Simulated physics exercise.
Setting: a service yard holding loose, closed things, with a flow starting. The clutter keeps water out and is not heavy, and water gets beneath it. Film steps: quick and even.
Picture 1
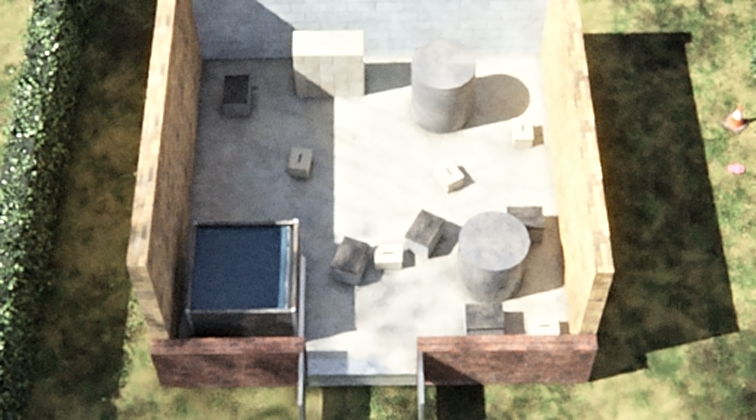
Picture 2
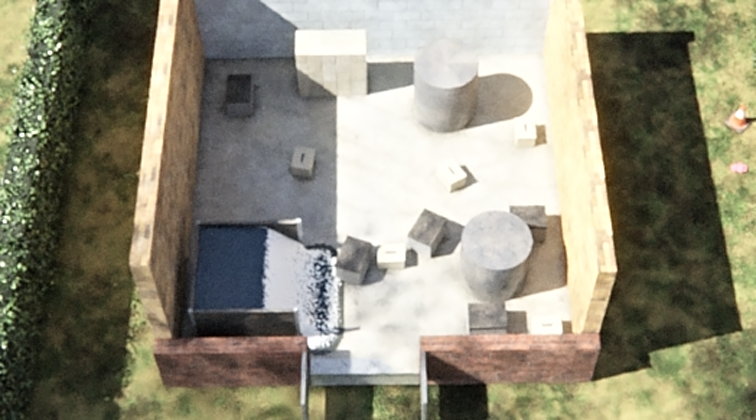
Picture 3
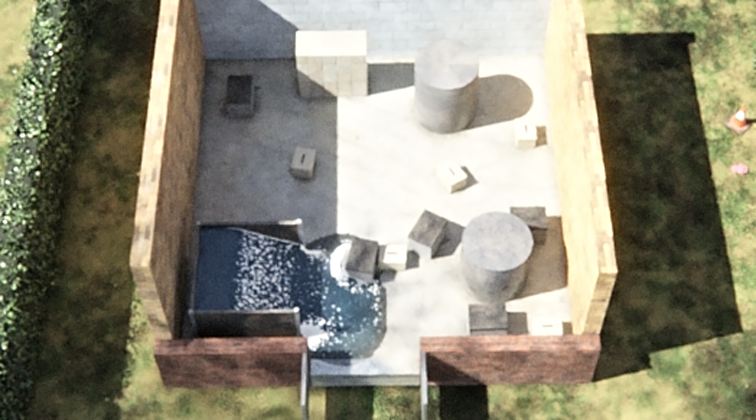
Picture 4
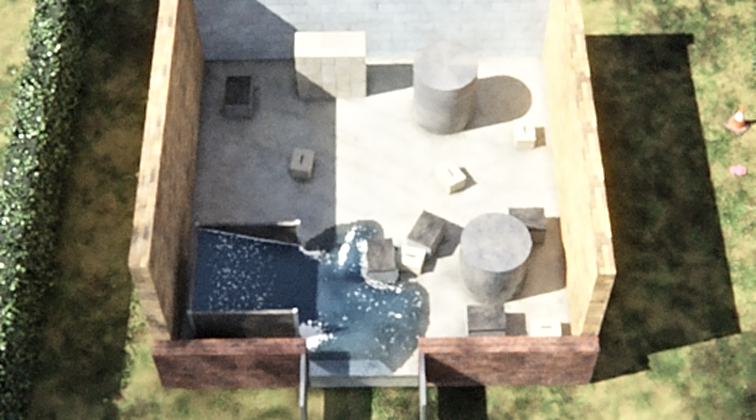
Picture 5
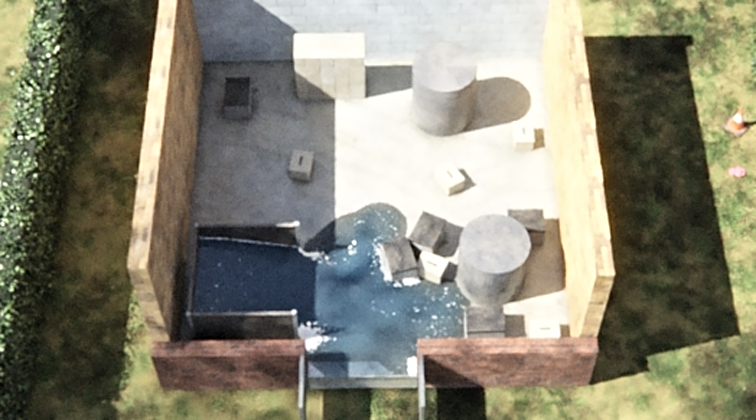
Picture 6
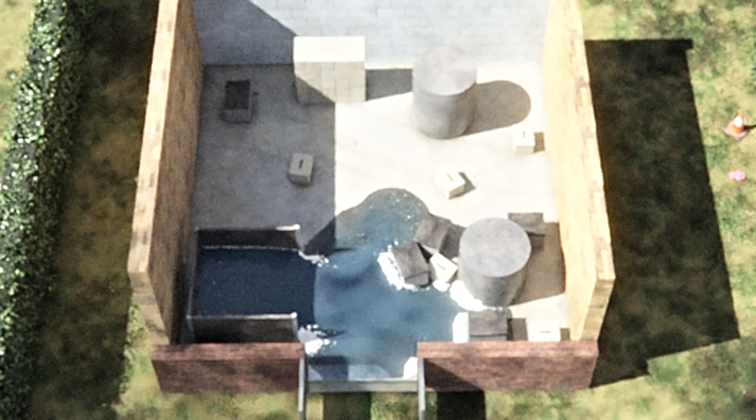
In a walled yard, water pours rightward from a tank and pushes nearby boxes right.
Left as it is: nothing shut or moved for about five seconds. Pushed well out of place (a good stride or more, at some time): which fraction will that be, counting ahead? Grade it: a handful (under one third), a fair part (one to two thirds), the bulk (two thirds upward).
The bulk.
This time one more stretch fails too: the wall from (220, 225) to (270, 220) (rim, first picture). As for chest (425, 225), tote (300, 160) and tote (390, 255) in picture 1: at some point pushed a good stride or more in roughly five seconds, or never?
Well, in order they come out as below the mark, over the mark and below the mark.
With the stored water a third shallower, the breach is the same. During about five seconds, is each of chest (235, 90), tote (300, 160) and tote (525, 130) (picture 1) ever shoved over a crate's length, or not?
Going through them in turn, I'd say never got there, then never got there, then got there.
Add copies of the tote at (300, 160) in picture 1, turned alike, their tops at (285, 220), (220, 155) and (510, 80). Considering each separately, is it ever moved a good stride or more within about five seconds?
Stays put, stays put, displaced.
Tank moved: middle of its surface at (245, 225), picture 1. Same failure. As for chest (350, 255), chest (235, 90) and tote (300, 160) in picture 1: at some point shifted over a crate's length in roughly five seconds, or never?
Far enough, Not far, Not far.
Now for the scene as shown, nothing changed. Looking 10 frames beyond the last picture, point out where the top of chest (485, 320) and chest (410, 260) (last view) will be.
The tops should be near (527, 305) and near (461, 175).
A moment on, 3 of 10 are well off their spots; 2 afloat.
Next, 5 of 10 are well off their spots; 5 afloat.
Later, 7 of 10 are well off their spots; 8 afloat.
In the end, 7 of 10 are well off their spots, and 7 have been at some point; 6 afloat.
